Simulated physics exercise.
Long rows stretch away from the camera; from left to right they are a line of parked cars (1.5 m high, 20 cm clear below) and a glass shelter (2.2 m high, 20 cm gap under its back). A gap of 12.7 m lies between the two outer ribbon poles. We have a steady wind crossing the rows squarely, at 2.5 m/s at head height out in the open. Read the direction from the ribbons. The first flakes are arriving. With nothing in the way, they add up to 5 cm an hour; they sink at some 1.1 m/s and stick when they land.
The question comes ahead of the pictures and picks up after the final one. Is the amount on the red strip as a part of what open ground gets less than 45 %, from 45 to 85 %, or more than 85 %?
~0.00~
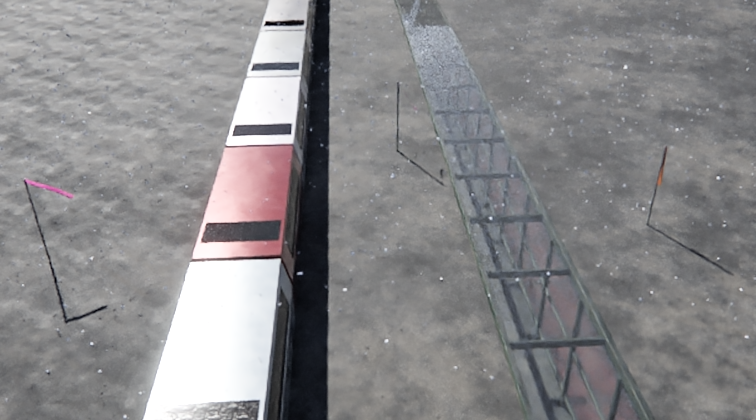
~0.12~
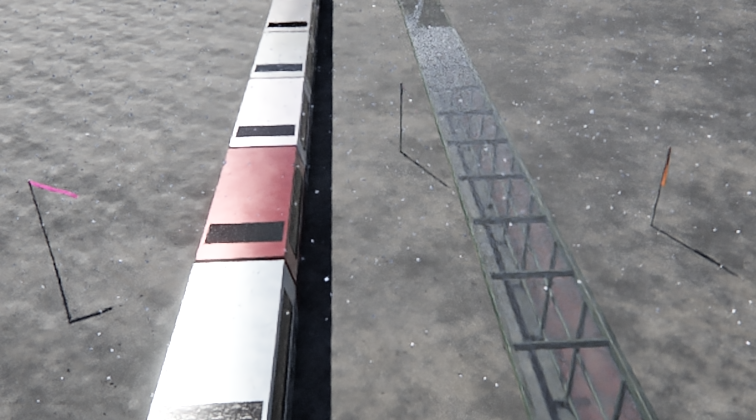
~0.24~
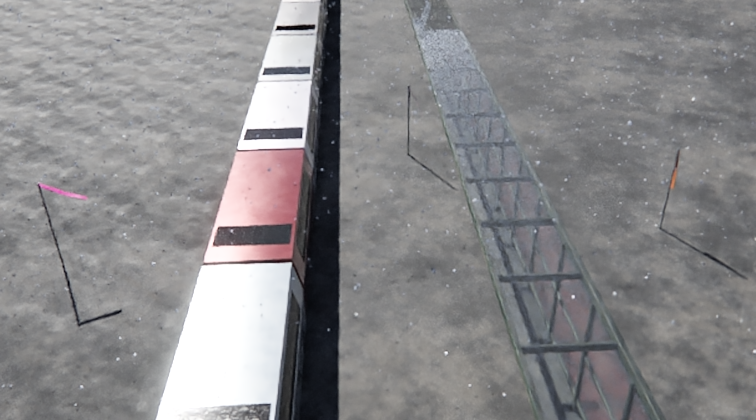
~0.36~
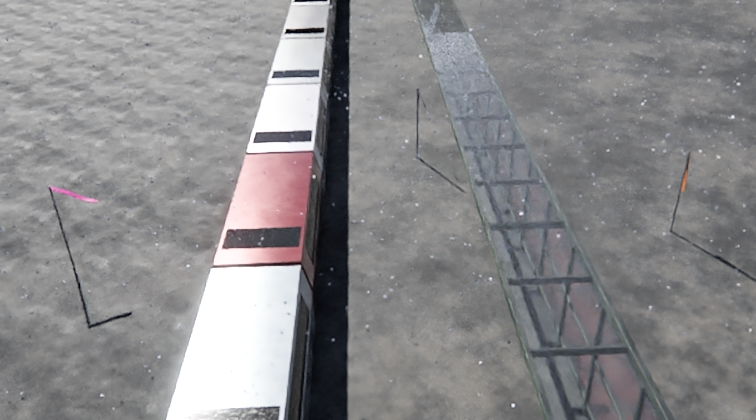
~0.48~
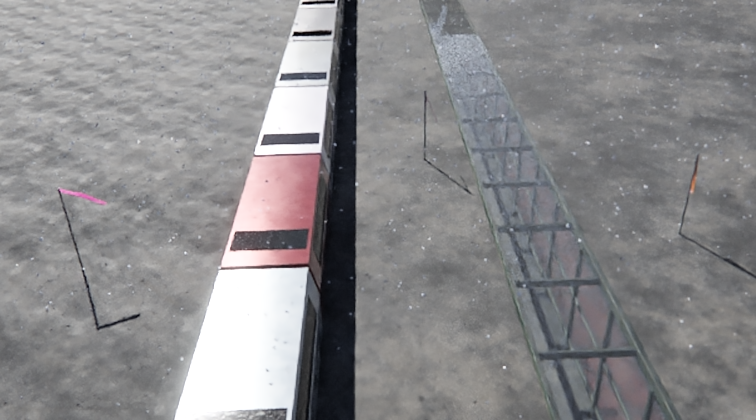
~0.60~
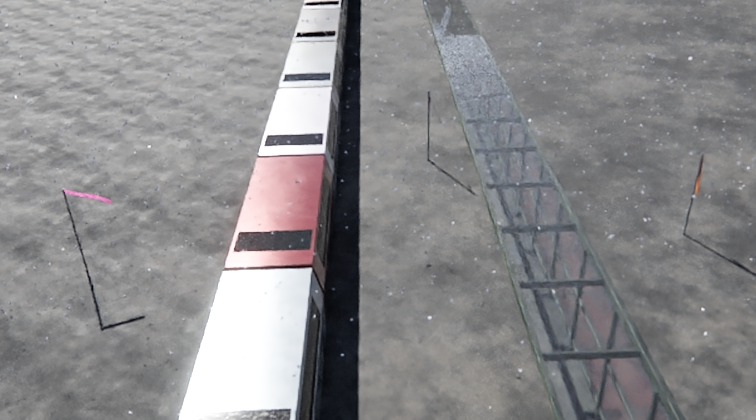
It is between 45 and 85 %.
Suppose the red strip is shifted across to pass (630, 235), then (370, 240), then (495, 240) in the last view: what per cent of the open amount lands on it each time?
Try 1: Near 90 %; try 2: Near 90 %; try 3: Near 30 %.
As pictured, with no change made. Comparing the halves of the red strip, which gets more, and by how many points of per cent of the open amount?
Result: Right section leads by approx. 20 points.
In 10 minutes the red strip collects 6 mm against 8 mm in the open.
In 30 minutes the red strip collects 18 mm against 25 mm in the open.
In 60 minutes the red strip collects 35 mm against 50 mm in the open, so the red strip has 70 % of the open amount; the left half of it has 60 %, the right half 80 %.
